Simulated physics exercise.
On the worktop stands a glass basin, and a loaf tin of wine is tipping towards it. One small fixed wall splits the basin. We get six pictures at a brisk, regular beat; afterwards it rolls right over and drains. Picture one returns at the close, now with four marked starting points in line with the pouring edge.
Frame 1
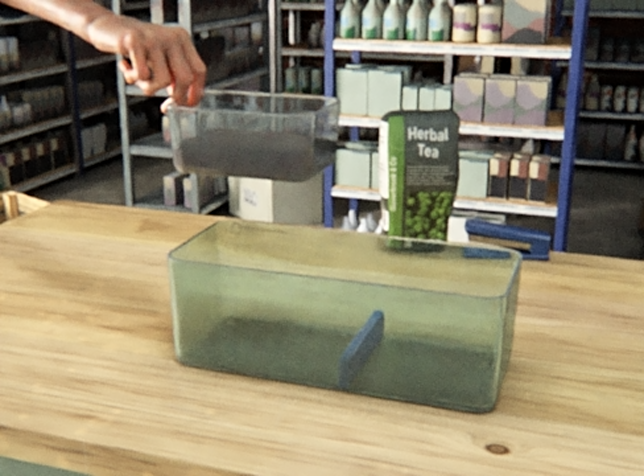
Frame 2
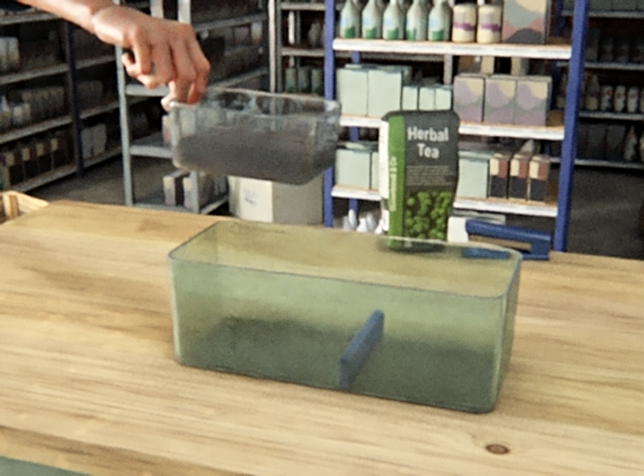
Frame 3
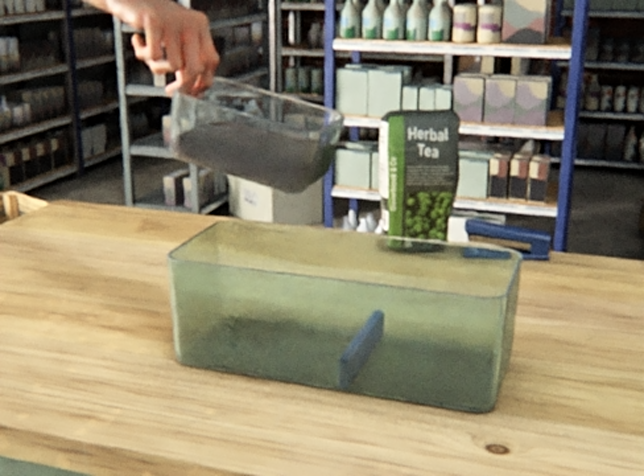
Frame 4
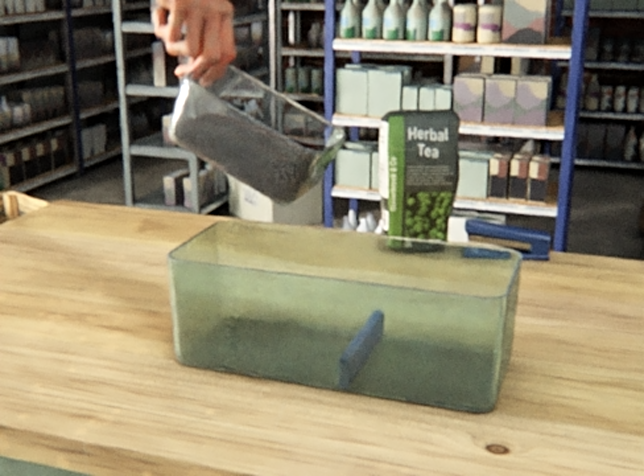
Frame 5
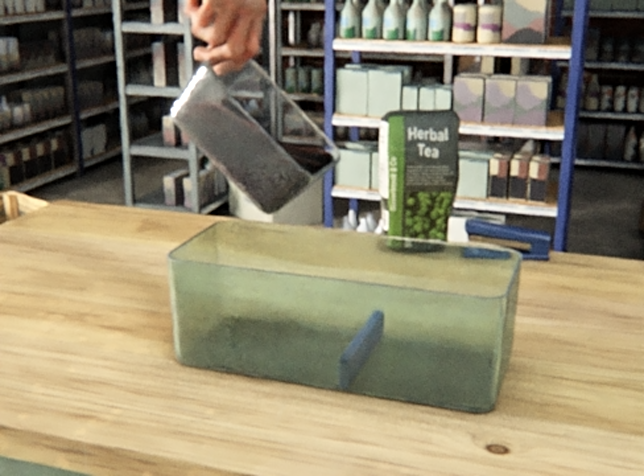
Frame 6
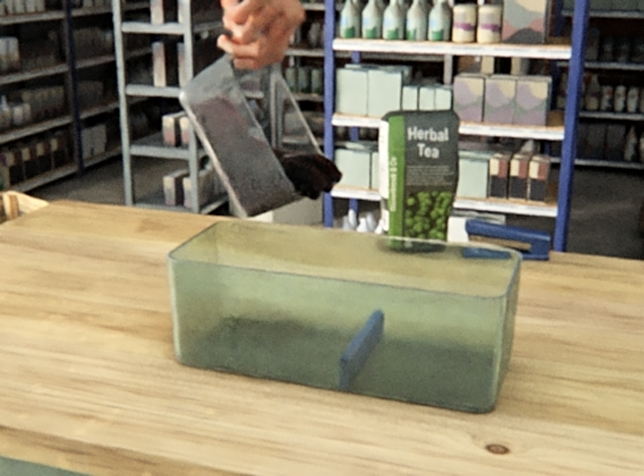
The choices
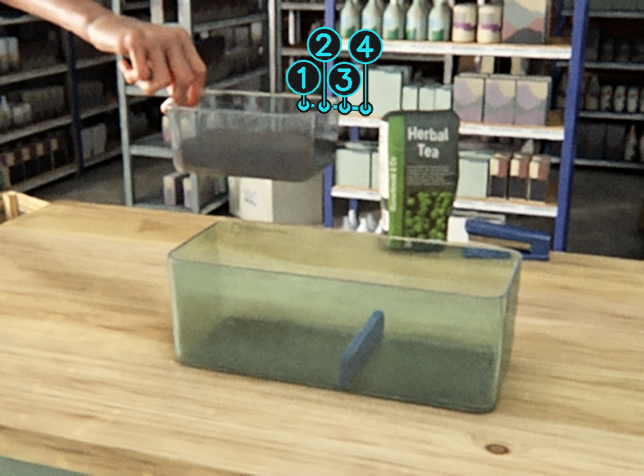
The video shows a hand tilting a clear container of dark contents steadily down to the right above a glass basin with a blue divider on a wooden worktop, until some of the dark contents comes over the lip.
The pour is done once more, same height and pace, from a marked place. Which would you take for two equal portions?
Take 3.
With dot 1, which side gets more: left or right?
The left side.
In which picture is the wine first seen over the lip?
In picture 6.
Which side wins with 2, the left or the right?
The left one.
On the marked copy, 1 at (303, 105); 2 at (324, 106); 3 at (344, 107); 4 at (365, 108).
For dot 1, about 78 % ends left of the wall and 17 % right of it; 5 % is lost outside.
For dot 2, about 81 % ends left of the wall and 14 % right of it; 5 % is lost outside.
For dot 3, about 46 % ends left of the wall and 52 % right of it.
For dot 4, about 23 % ends left of the wall and 77 % right of it.
